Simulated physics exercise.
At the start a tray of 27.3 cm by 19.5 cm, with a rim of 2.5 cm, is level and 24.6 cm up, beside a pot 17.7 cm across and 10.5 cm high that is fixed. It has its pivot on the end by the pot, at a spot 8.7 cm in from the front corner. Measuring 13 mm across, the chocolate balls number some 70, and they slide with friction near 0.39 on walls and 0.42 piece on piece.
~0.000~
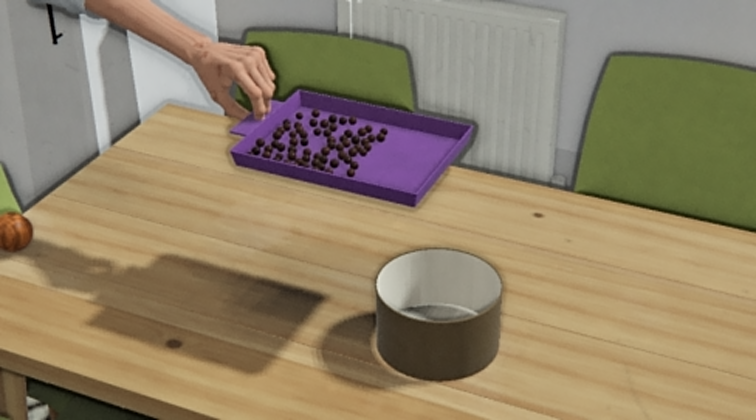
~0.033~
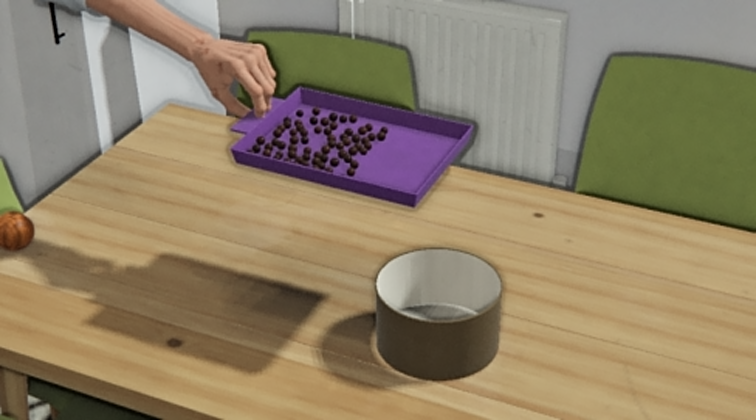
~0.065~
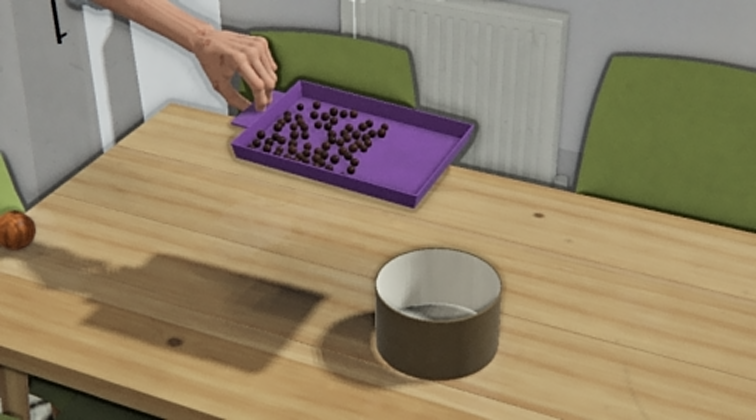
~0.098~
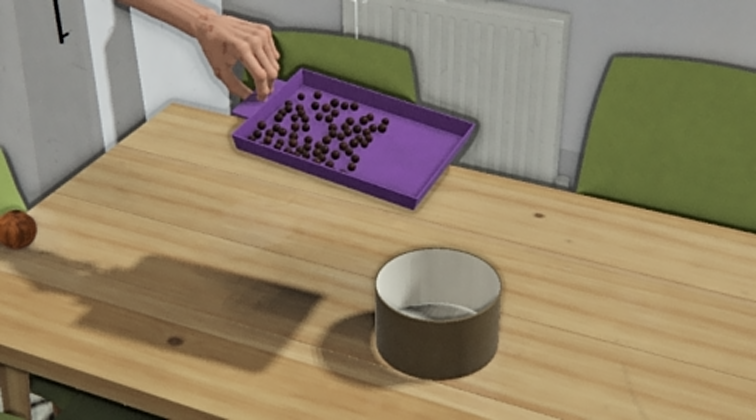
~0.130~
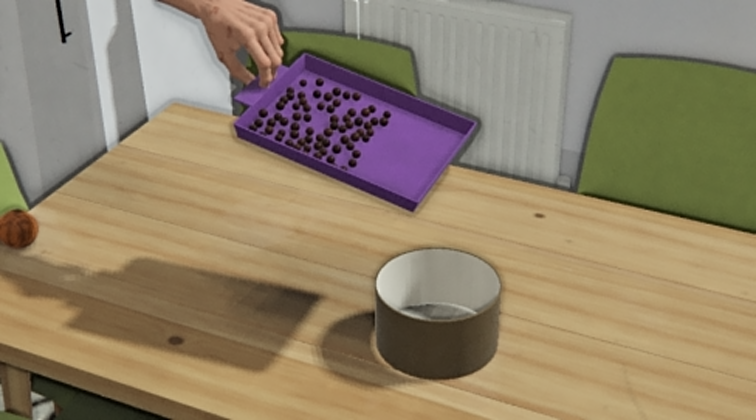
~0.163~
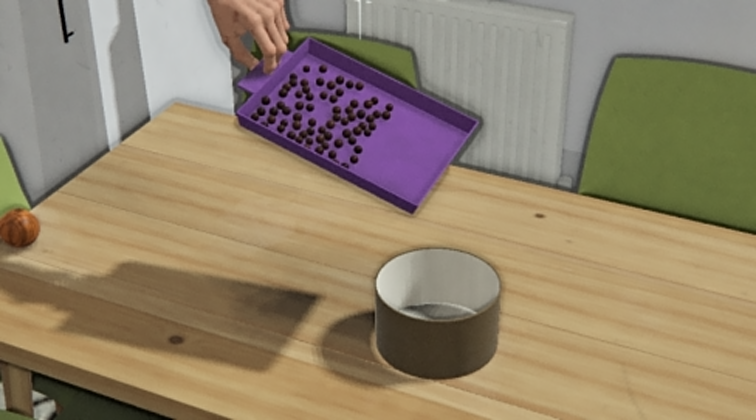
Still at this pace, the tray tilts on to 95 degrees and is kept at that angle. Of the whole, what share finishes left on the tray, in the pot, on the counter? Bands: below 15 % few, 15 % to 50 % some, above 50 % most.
Result: Tray: Few, pot: Most, counter: Some.
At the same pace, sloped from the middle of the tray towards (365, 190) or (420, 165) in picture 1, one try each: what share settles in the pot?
That would be close to 75 per cent and then close to 20 per cent.
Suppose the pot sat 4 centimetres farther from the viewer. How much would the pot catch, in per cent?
In that case some 35 per cent.
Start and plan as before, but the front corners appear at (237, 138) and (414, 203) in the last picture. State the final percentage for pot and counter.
Pot 95; counter 5.
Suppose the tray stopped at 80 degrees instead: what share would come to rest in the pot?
That would be around 65 percent.
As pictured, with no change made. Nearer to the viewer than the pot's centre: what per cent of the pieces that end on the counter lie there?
Roughly 80 percent of the spill.
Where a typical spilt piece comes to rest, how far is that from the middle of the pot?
About 38 cm.
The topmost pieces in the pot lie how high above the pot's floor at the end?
About 1.5 centimetres.
After 0.37 s, tilt 57 degrees; the tray holds 100 %, the pot 0 %.
After 0.52 s, tilt 85 degrees; the tray holds 95 %, the pot 0 %.
After 0.78 s, tilt 95 degrees; the tray holds 5 %, the pot 70 %.
In the end, at 2.1 s, tray 0 %, pot 75 %, counter 20 %.
